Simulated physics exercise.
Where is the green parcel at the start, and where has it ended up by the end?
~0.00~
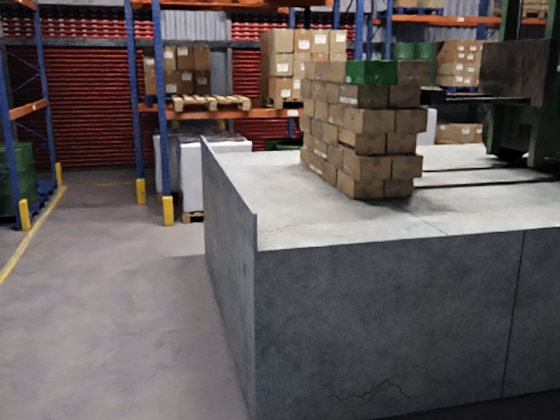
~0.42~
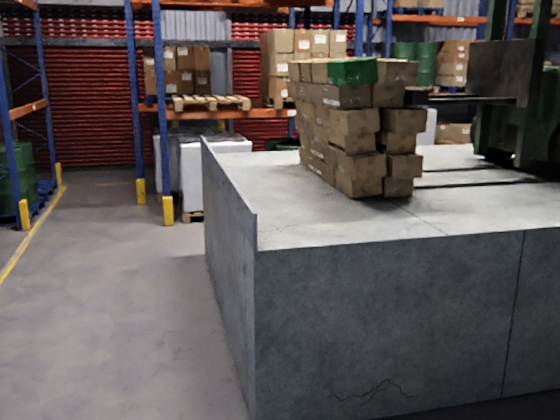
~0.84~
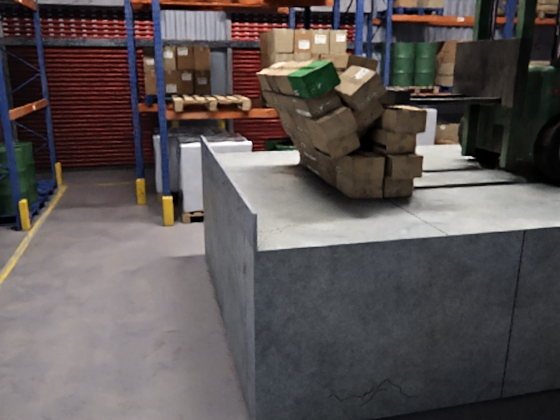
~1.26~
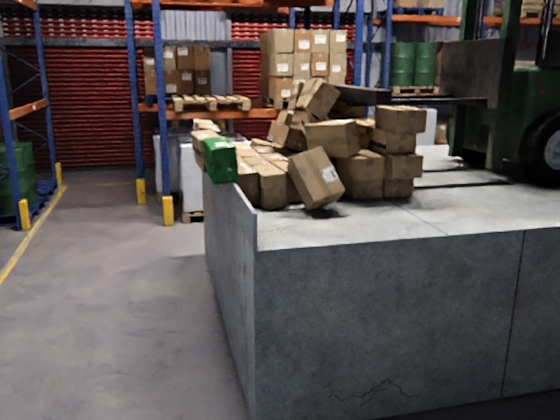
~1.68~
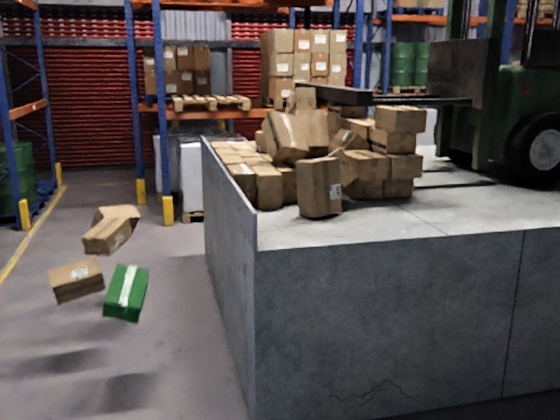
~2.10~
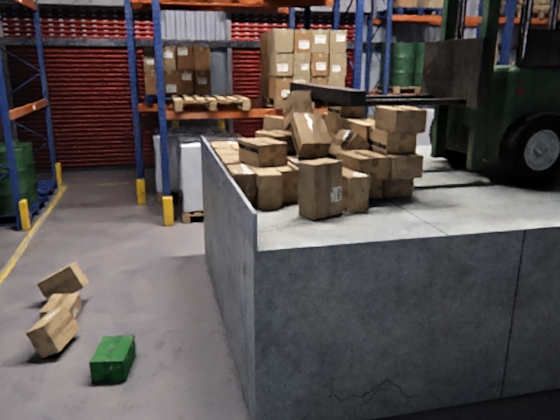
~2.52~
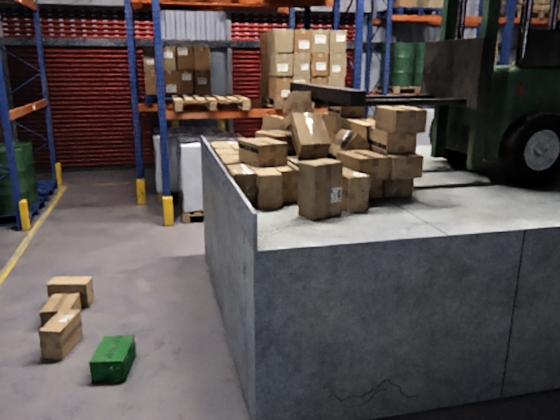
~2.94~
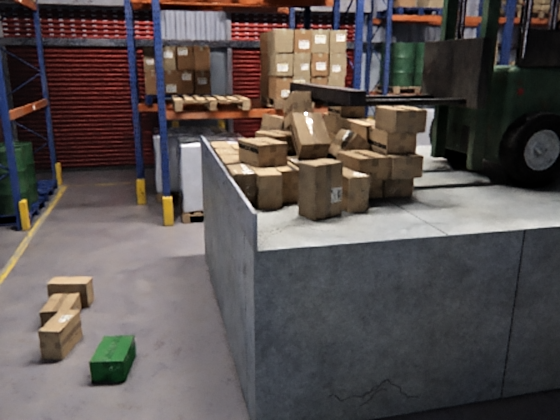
At the start the green parcel sits on top of the stack on the raised deck. By the end it lies on the floor below, to the left of the deck, near a few brown parcels.
